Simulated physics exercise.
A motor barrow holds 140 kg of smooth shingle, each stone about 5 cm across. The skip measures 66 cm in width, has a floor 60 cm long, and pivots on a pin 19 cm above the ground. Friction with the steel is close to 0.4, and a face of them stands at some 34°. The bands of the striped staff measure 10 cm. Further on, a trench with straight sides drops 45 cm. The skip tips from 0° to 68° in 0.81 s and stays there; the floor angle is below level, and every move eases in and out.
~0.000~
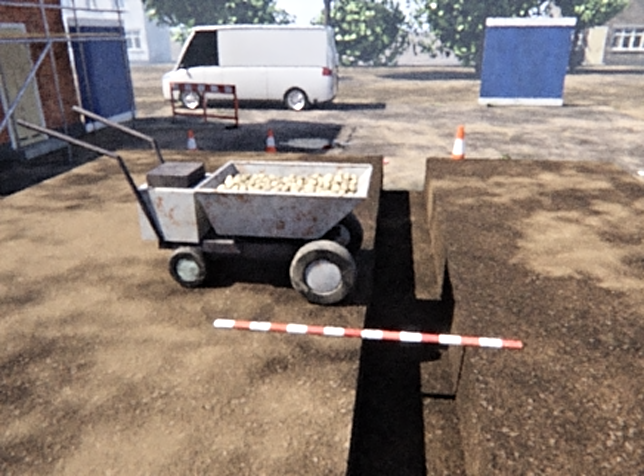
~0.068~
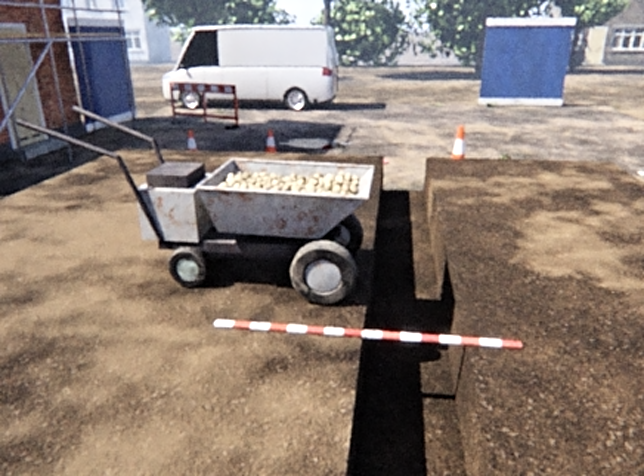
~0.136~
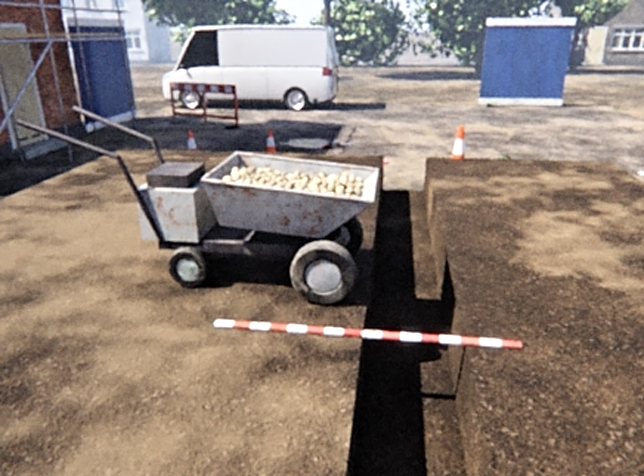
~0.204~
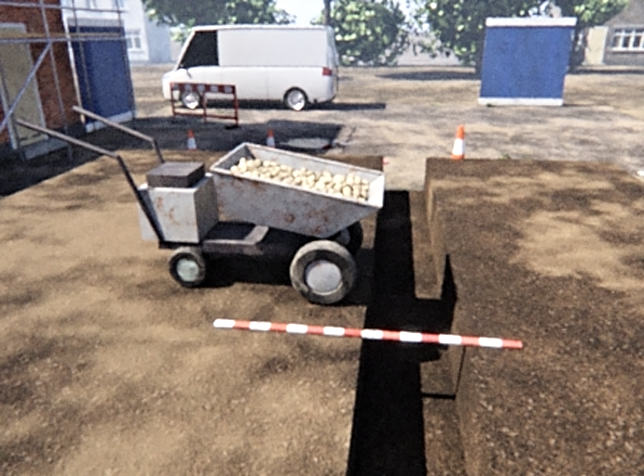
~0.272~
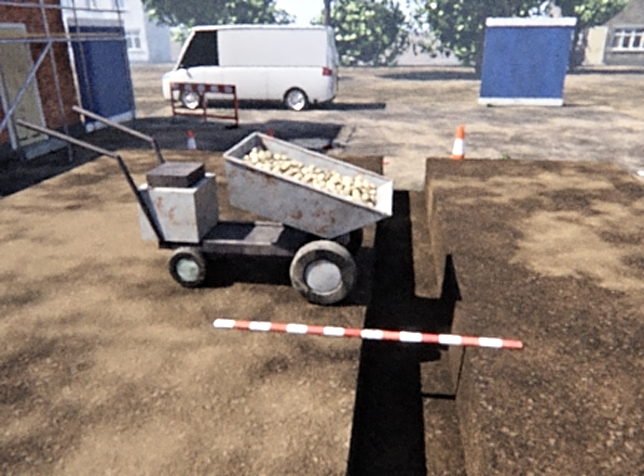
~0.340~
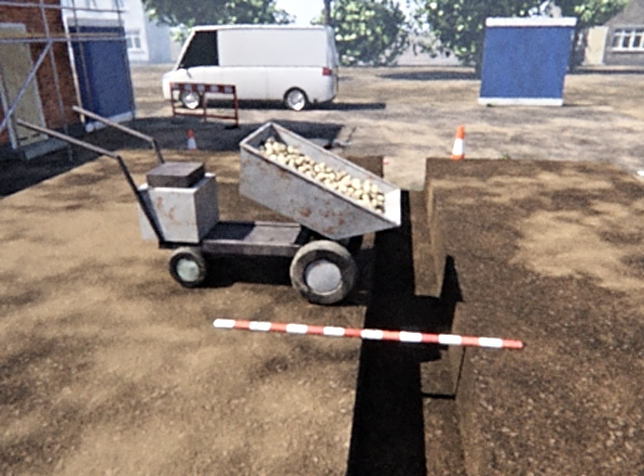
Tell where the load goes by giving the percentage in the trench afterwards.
About 59 per cent of the load is in the trench.
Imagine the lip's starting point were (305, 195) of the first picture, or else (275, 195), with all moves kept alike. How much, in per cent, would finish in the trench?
Near 100 and near 85 percent.
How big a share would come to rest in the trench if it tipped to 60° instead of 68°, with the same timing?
With that change, near 60 per cent.
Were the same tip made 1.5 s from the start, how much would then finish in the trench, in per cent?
In that case some 65 per cent.
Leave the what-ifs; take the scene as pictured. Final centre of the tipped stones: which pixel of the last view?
Their middle is at about (441, 333).
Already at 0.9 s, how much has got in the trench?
By then, around 25 percent.
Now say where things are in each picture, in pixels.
Lip at (366, 197), floor tilted 0°, highest stones at (305, 182), in the first picture.
The skip is at 1°, its lip at (368, 198); the top of the load is at (267, 180); the stones move at 0.3 m/s on average, in the second picture.
The skip is at 5°, its lip at (373, 201); the top of the load is at (249, 173); the stones move at 0.6 m/s on average, in the third picture.
The skip is at 11°, its lip at (381, 207); the top of the load is at (249, 165); the stones move at 0.8 m/s on average, in the fourth picture.
Lip at (391, 215), floor tilted 18°, highest stones at (259, 156); the stones move at 0.9 m/s on average, in the fifth picture.
The skip is at 26°, its lip at (400, 225); the top of the load is at (272, 146); the stones move at 1.0 m/s on average, in the sixth picture.
After 0.6 s the floor is at 58°; 100 % in the skip; the foremost stones are at (412, 239).
After 0.9 s the floor is at 68°; 66 % in the skip, 25 % in the trench, 8 % past the trench; the foremost stones are at (478, 283).
After 1.3 s the floor is at 68°; 14 % in the skip, 46 % in the trench, 39 % past the trench; the foremost stones are at (598, 297).
After 3.2 s the floor is at 68°; 0 % in the skip, 59 % in the trench, 41 % past the trench; the foremost stones are past the picture's edge.
